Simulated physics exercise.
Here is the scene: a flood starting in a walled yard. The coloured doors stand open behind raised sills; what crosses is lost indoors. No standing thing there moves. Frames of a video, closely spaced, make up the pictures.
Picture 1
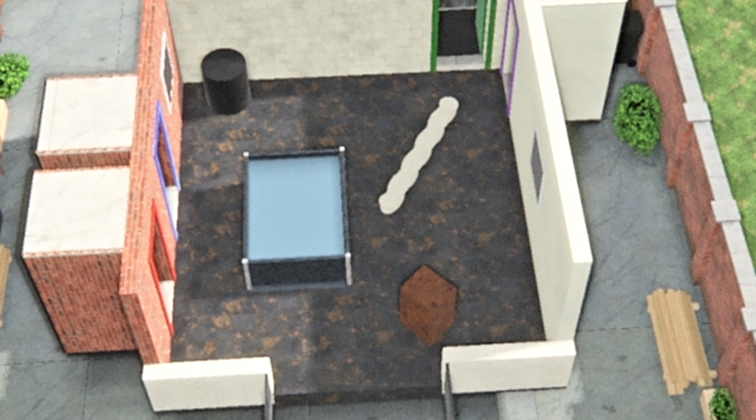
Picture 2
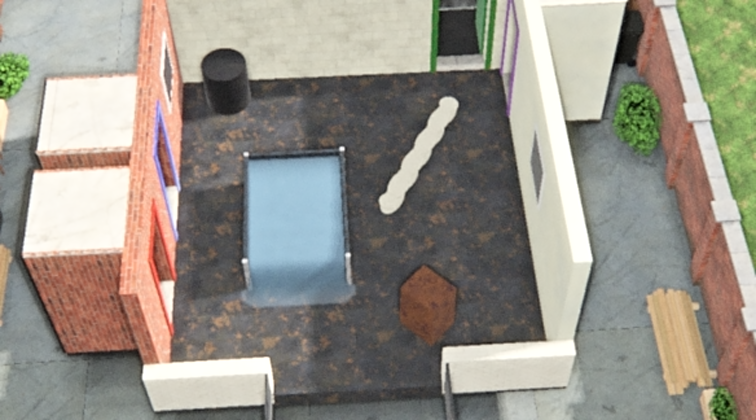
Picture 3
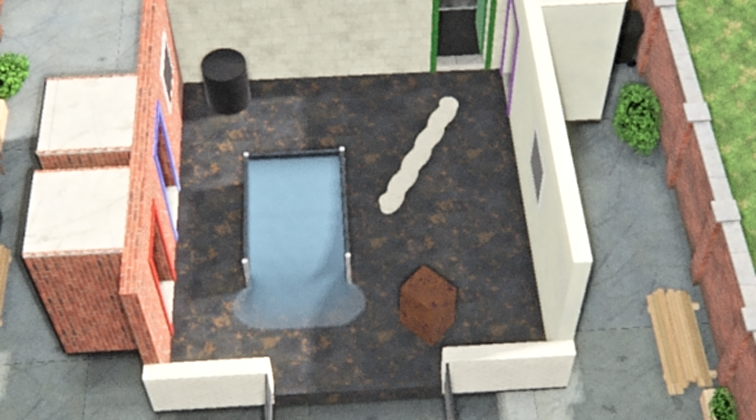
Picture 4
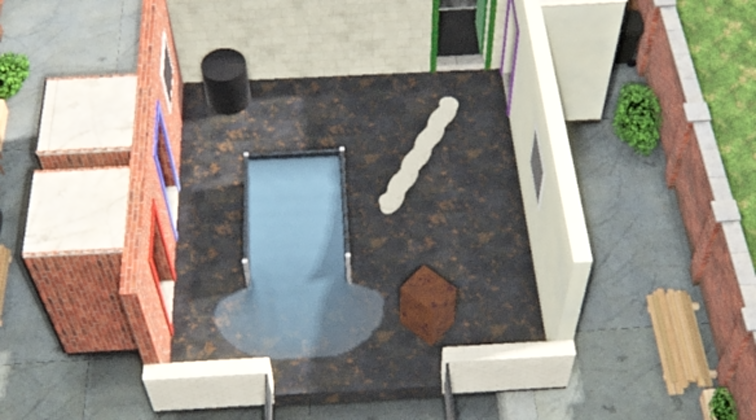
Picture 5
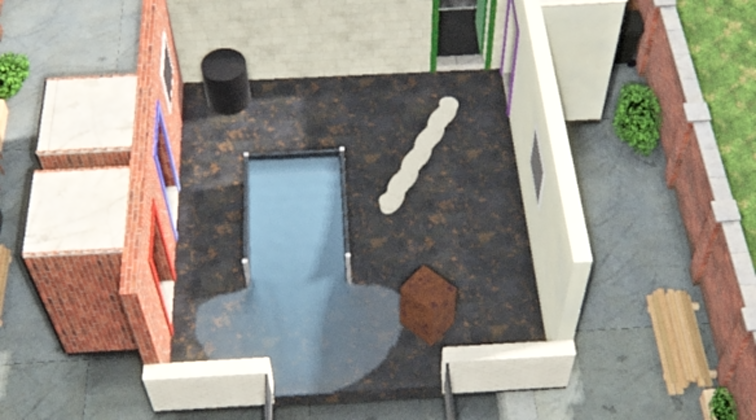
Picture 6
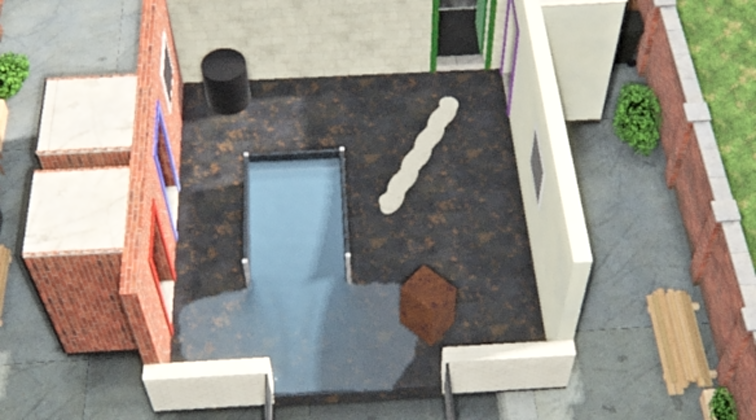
In a walled yard, water pours from the tank's open front and spreads across the dark floor.
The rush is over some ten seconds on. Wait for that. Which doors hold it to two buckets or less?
Purple door: Yes, red door: No, green door: Yes, blue door: Yes.
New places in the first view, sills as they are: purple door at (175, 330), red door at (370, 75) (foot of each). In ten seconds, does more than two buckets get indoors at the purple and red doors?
Taking them in turn, the purple one tops the two-pail mark and the red one falls short.
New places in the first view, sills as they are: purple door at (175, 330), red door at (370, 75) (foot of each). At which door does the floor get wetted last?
It's the green one.
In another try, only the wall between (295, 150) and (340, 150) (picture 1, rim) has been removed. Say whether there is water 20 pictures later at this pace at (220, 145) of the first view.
Answer: Flooded.
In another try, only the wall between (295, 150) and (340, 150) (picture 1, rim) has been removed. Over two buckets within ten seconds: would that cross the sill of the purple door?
As I read it, the purple door overshoots.
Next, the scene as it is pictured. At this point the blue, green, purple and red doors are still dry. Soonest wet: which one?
I'd say it's the door marked red.
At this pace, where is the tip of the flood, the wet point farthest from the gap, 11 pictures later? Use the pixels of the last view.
I'd say at around (531, 367).
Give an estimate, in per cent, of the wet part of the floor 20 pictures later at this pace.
My estimate is roughly 35 percent.
A moment on, water covers 20 % of the floor; the purple door not reached, the red door wet at the sill, nothing in, the green door not reached, the blue door not reached.
Next, water covers 25 % of the floor; the purple door not reached, the red door under two buckets in, the green door not reached, the blue door not reached.
Then, water covers 35 % of the floor; the purple door not reached, the red door under two buckets in, the green door not reached, the blue door wet at the sill, nothing in.
Later, water covers 45 % of the floor; the purple door not reached, the red door over two buckets in, the green door not reached, the blue door wet at the sill, nothing in.
In the end, water covers 65 % of the floor; the purple door wet at the sill, nothing in, the red door over two buckets in, the green door wet at the sill, nothing in, the blue door wet at the sill, nothing in.
